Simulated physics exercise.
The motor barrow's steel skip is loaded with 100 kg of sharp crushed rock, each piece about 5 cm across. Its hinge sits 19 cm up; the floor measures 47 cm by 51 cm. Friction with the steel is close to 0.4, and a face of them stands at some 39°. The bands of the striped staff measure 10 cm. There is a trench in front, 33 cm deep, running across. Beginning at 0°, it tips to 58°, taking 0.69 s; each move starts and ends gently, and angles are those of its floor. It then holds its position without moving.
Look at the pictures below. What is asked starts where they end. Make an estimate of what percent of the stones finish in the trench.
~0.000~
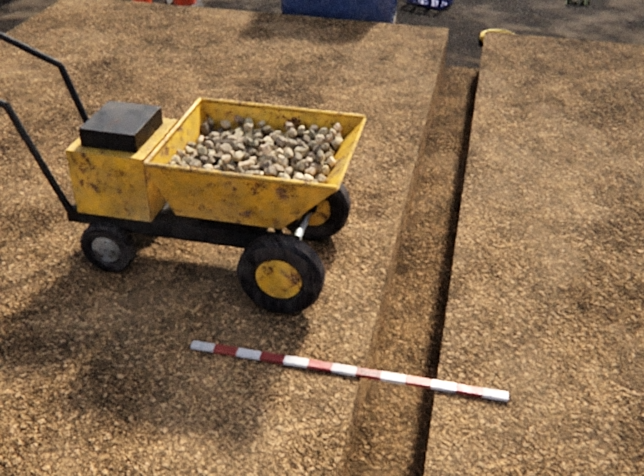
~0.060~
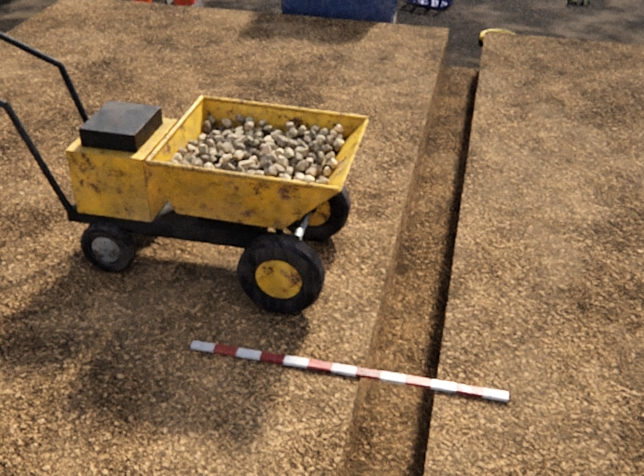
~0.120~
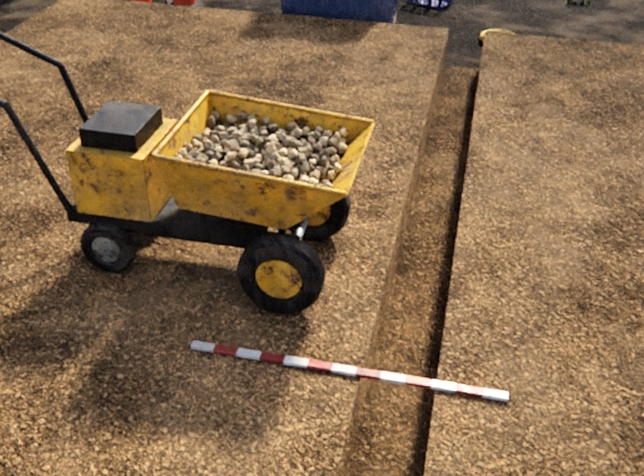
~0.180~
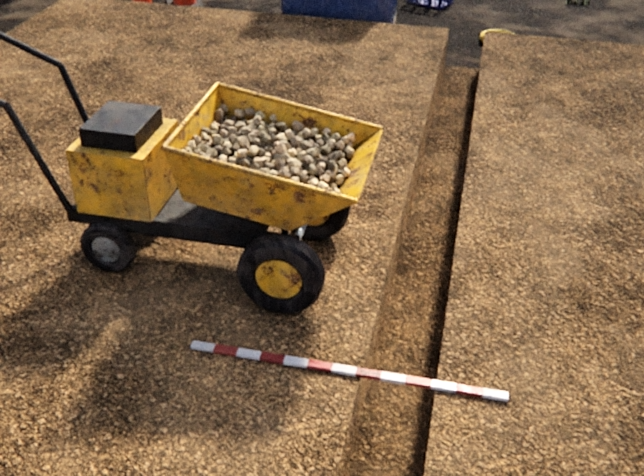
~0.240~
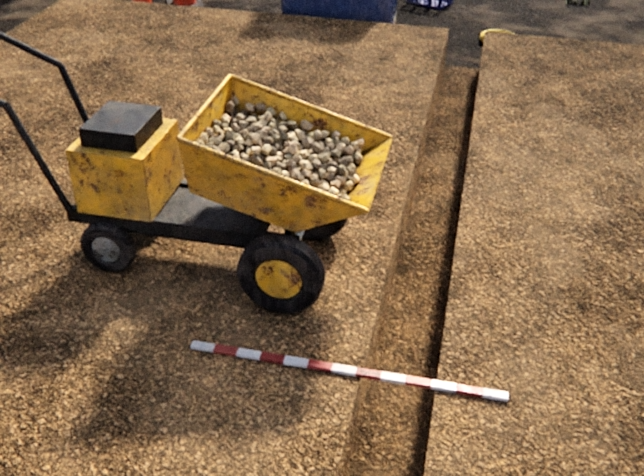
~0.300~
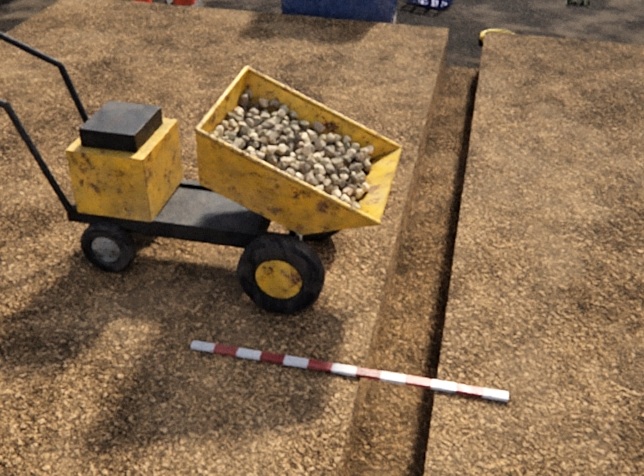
About 31 percent.
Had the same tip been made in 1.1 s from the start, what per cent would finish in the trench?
35 per cent.
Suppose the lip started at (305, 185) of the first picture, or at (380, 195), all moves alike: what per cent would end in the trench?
50 % and 5 %.
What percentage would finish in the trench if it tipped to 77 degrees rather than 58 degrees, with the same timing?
Around 75 per cent would finish in the trench.
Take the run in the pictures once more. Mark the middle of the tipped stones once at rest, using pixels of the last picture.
(434, 335).
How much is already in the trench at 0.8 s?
Something like 5 in a hundred.
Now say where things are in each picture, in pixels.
The first frame shows lip at (337, 188), floor tilted 0°, highest stones at (297, 141).
The second frame shows lip at (340, 190), floor tilted 1°, highest stones at (277, 140); the stones move at 0.2 m/s on average.
In the third frame, the skip is at 5°, its lip at (347, 194); the top of the load is at (258, 136); the stones move at 0.5 m/s on average.
In the fourth frame, the skip is at 10°, its lip at (357, 202); the top of the load is at (239, 124); the stones move at 0.7 m/s on average.
The fifth frame shows lip at (368, 211), floor tilted 16°, highest stones at (235, 116); the stones move at 0.8 m/s on average.
In the sixth frame, the skip is at 23°, its lip at (379, 223); the top of the load is at (243, 111); the stones move at 0.9 m/s on average.
After 0.5 s the floor is at 49°; 100 % in the skip; the foremost stones are at (392, 227).
After 0.8 s the floor is at 58°; 94 % in the skip, 6 % in the trench; the foremost stones are at (446, 290).
After 1.1 s the floor is at 58°; 64 % in the skip, 20 % in the trench, 16 % past the trench; the foremost stones are at (506, 283).
After 3.1 s the floor is at 58°; 52 % in the skip, 31 % in the trench, 18 % past the trench; the foremost stones are at (559, 295).
